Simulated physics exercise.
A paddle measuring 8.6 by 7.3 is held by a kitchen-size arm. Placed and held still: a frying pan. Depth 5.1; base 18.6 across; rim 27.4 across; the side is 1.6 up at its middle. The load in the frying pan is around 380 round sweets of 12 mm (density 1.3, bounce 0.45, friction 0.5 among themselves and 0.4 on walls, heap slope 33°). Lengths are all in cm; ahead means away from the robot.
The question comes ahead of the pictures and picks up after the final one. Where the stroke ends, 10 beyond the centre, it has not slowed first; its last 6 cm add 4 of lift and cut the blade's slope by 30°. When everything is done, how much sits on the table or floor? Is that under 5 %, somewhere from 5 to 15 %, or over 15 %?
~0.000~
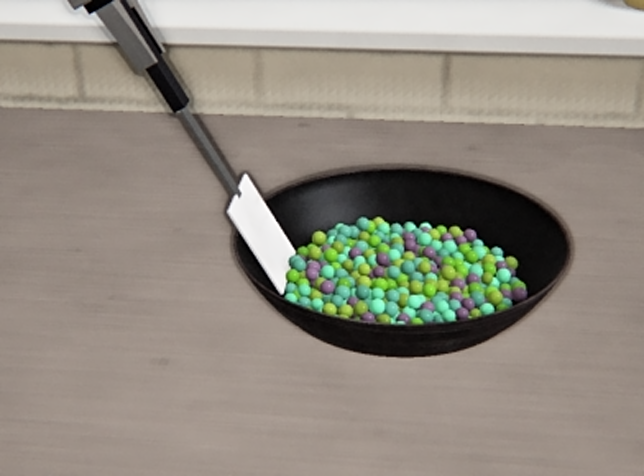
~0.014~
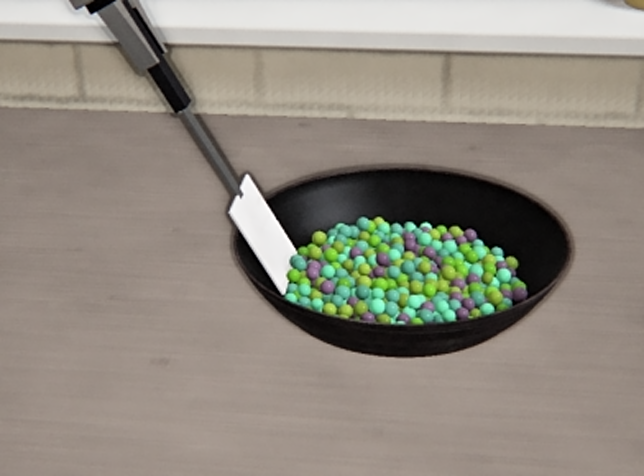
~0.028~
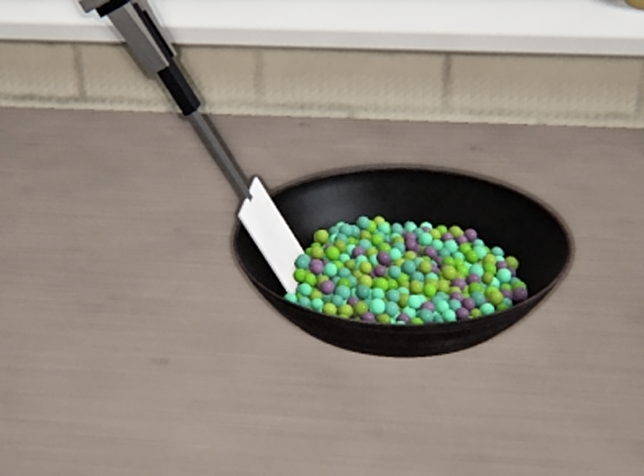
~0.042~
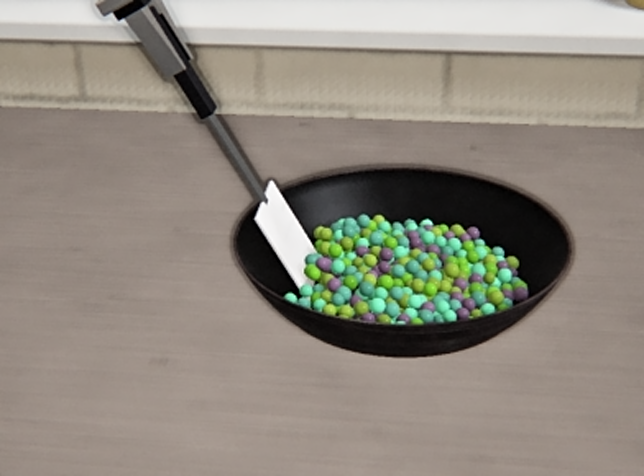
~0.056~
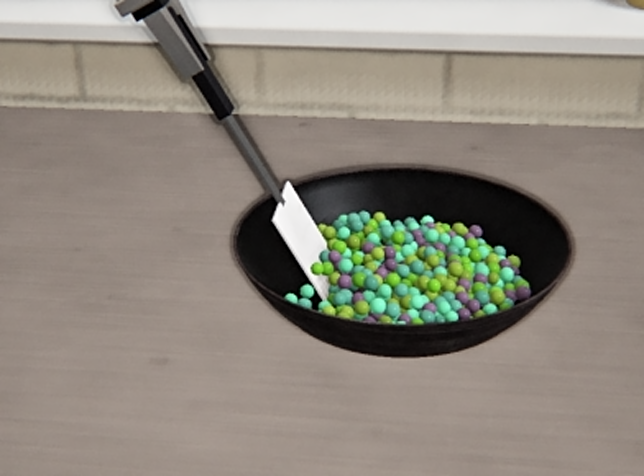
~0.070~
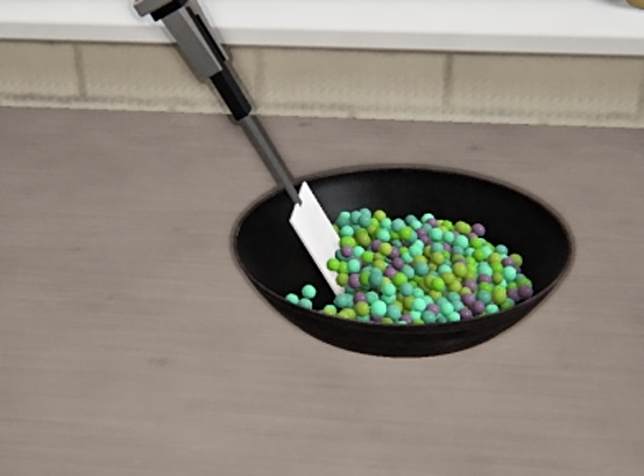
It is over 15 %.
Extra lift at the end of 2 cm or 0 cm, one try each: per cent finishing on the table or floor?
Roughly 15 % and then 10 %.
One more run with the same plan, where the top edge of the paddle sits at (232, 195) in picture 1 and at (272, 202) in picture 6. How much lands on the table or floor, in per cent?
Roughly 10 percent ends up there.
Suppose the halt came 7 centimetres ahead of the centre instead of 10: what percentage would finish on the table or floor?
Then the share is near 5 in a hundred.
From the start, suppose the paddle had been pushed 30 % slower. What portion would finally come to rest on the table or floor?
In that case some 15 per cent.
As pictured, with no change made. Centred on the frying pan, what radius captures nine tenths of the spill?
Around 50 centimetres from the centre.
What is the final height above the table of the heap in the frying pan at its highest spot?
It reaches about 4.5 cm.
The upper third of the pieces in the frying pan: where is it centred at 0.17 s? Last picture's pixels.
It is centred at about (471, 260).
After 0.12 s, sloping 61°, highest piece 6 above the table; 384 in the frying pan.
After 0.17 s, sloping 53°, highest piece 7 above the table; 384 in the frying pan.
After 0.39 s, sloping 31°, highest piece 15 above the table; 306 in the frying pan, 37 on the table or floor, 41 on the blade or in flight.
After 1.44 s, sloping 31°, highest piece 4 above the table; 306 in the frying pan, 78 on the table or floor.
In the end, 306 in the frying pan, 78 on the table or floor. That is 20 % on the table or floor.
